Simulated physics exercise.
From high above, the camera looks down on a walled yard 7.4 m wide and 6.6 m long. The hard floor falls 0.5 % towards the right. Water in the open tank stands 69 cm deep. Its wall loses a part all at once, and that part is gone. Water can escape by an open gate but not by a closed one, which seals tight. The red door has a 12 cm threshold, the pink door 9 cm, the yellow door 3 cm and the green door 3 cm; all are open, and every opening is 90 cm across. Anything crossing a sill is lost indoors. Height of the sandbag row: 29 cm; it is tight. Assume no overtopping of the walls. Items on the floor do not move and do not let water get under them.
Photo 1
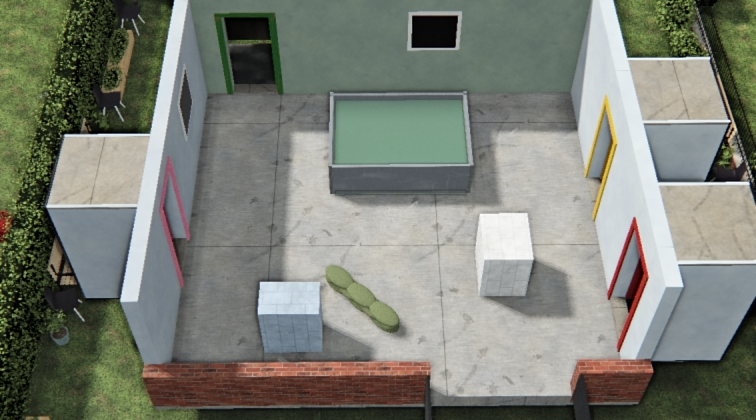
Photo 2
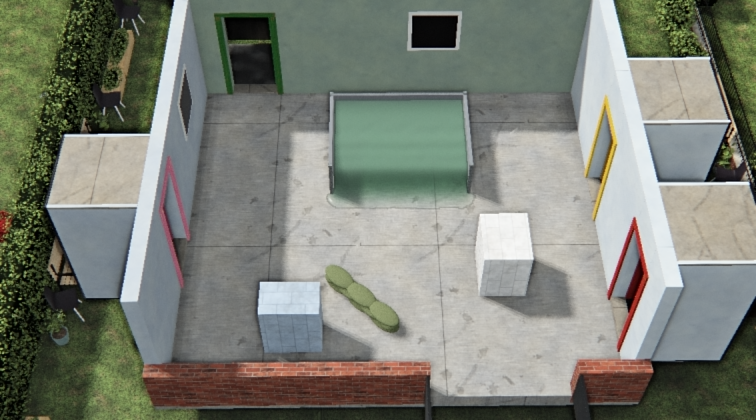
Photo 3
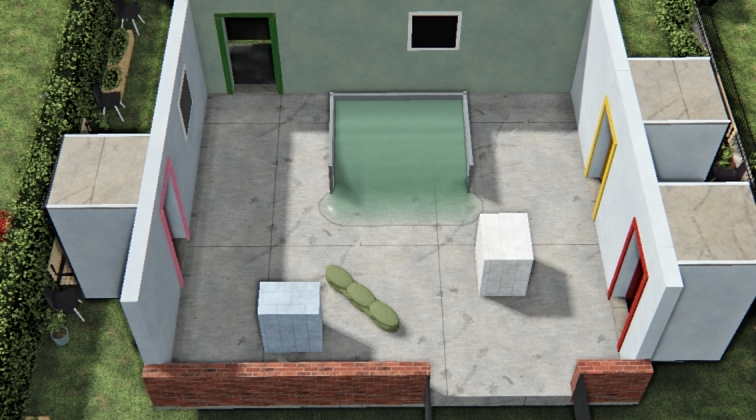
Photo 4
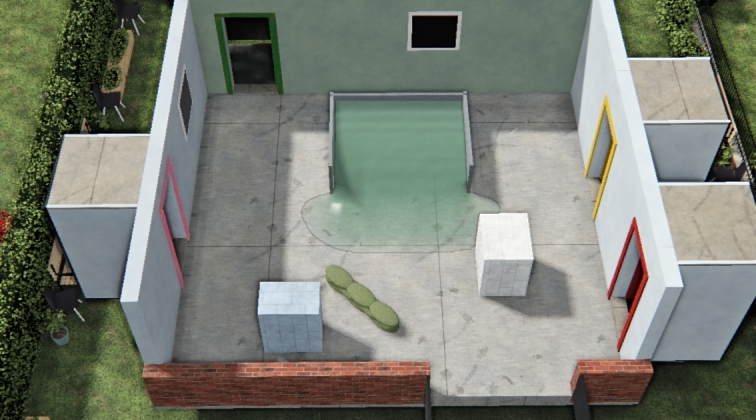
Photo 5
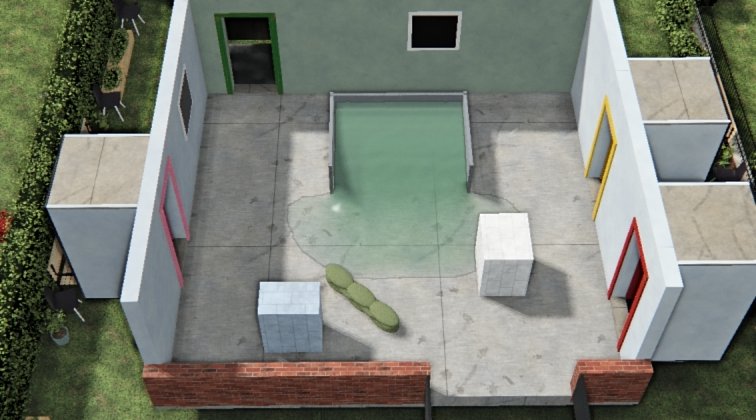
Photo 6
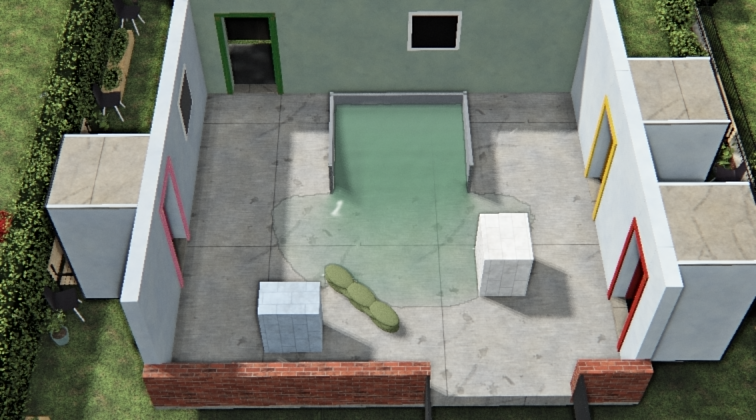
In a walled yard seen from above, the front wall of an open tank disappears and greenish water pours out, spreading across the grey floor in a widening sheet that reaches the white block and the green sandbag row.
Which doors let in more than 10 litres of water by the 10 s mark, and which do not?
By then, the red door does not, the pink door does not, the yellow door lets in more than that, the green door does not.
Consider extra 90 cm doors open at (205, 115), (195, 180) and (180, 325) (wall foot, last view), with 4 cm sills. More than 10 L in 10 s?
First doorway falls short, second falls short, third gets there.
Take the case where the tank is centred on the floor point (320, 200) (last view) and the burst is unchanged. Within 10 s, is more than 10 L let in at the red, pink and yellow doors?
Red: Too much; pink: Too much; yellow: Within limit.
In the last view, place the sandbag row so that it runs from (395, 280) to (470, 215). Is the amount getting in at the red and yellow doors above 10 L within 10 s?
Doors: Red stays under / yellow exceeds.
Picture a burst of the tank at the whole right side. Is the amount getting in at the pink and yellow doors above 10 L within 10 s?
So pink ends up short of it and yellow ends up past the limit.
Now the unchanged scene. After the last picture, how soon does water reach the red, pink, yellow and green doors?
Red: 1.4 s; pink: 1.8 s; yellow: 1.6 s; green: 6.5 s.
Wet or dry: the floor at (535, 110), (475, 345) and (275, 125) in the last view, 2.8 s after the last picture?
Status of the three spots: Free of it, inundated, free of it.
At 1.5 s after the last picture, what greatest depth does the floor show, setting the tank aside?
Roughly 32 cm.
Then, 0.7 s after the last picture water covers 30 % of the floor and is deepest (35 cm) near (380, 299); red door not reached, pink door not reached, yellow door not reached, green door not reached.
Then, 1.5 s after the last picture water covers 45 % of the floor and is deepest (32 cm) near (454, 316); red door 2 cm at the sill, 0 L in, pink door not reached, yellow door not reached, green door not reached.
Then, 2.8 s after the last picture water covers 55 % of the floor and is deepest (28 cm) near (625, 382); red door 4 cm at the sill, 0 L in, pink door 6 cm at the sill, 0 L in, yellow door 6 cm at the sill, 11 L in, green door not reached.
Then, 5.3 s after the last picture water covers 75 % of the floor and is deepest (14 cm) near (380, 335); red door 5 cm at the sill, 1 L in, pink door 7 cm at the sill, 0 L in, yellow door 4 cm at the sill, 23 L in, green door not reached.
Then, 9.3 s after the last picture water covers 95 % of the floor and is deepest (8 cm) near (574, 109); red door 5 cm at the sill, 1 L in, pink door 4 cm at the sill, 0 L in, yellow door 4 cm at the sill, 43 L in, green door 4 cm at the sill, 0 L in.
